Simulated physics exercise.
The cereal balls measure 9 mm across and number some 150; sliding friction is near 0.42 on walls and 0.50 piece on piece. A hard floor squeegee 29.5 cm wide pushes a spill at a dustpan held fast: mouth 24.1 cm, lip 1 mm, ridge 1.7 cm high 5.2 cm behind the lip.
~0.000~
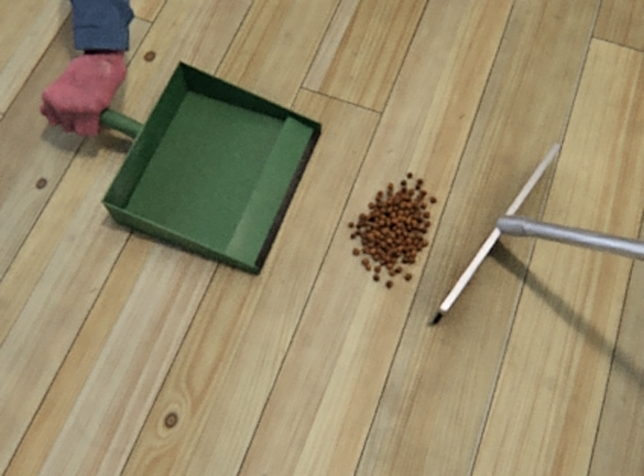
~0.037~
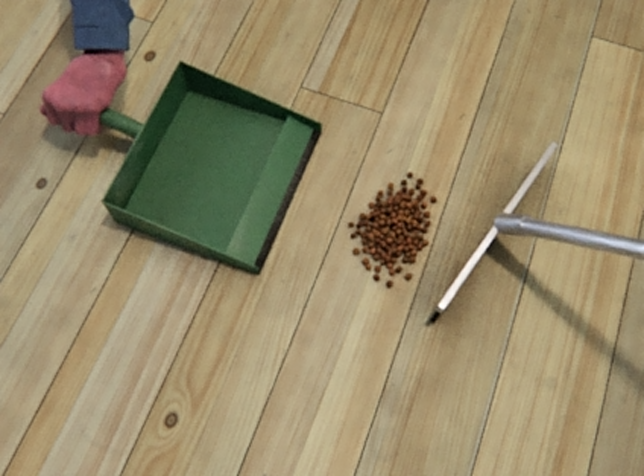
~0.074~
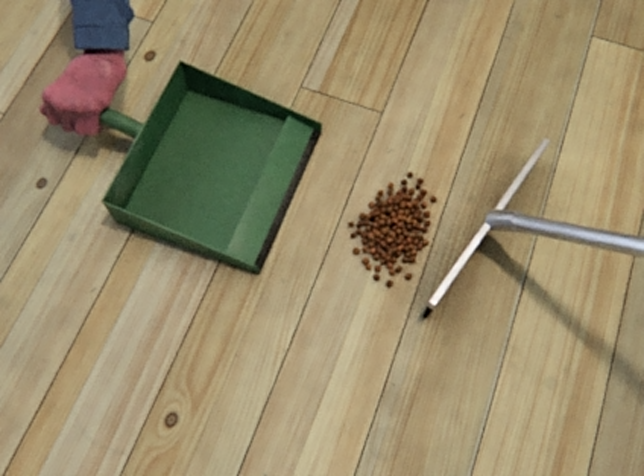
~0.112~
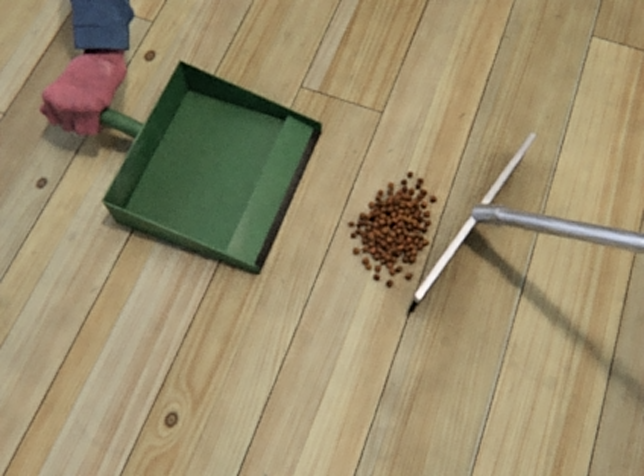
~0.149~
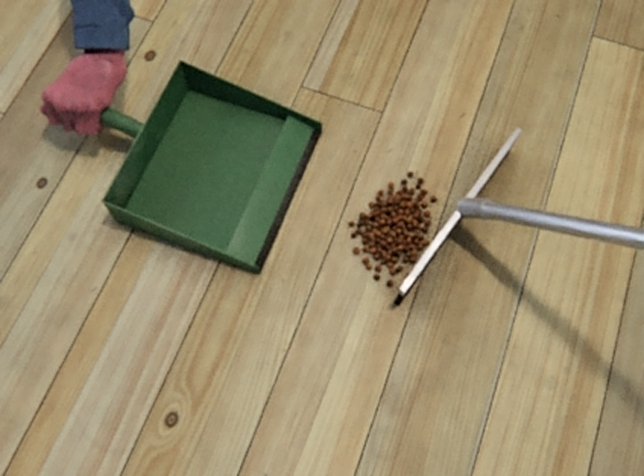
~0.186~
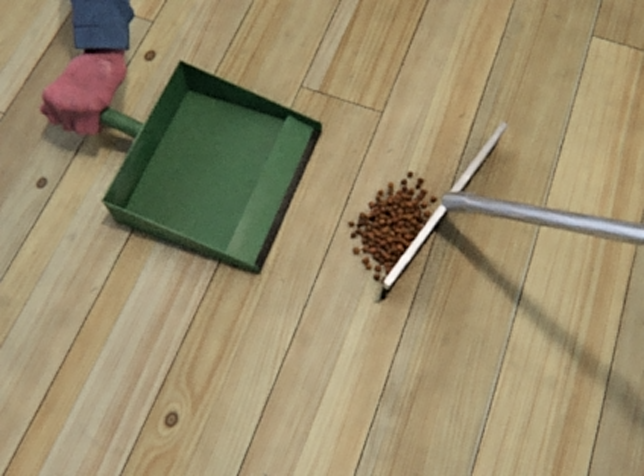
On a wooden floor, a squeegee slides left into brown balls beside a still green dustpan.
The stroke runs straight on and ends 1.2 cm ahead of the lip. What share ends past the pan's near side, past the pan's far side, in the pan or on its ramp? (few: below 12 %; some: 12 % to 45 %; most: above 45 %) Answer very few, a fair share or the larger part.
Near side very few, far side very few, pan a fair share.
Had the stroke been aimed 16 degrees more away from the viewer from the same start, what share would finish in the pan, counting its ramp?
It would be near 25 per cent.
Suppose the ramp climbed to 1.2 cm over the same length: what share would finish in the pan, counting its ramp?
Then about 25 per cent.
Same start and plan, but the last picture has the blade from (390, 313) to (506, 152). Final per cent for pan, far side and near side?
Pan 0, far 0, near 0.
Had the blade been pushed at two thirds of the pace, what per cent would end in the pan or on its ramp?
In that case some 20 per cent.
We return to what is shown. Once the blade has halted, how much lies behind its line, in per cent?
About 0 per cent.
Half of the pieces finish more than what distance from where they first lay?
About 14 cm.
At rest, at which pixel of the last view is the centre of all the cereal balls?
Near (306, 182).
Then, at 0.33 s, middle of the blade 13 cm from the lip; 0 % over the lip, far side 0 %, near side 0 %.
After 0.43 s, middle of the blade 7 cm from the lip; 0 % over the lip, far side 5 %, near side 0 %.
Then, at 0.66 s, middle of the blade 5 cm from the lip; 20 % over the lip, far side 5 %, near side 0 %.
At rest (1.0 s), near side 0 %, far side 5 %, pan 20 %, in front of the lip or behind the blade 75 %.
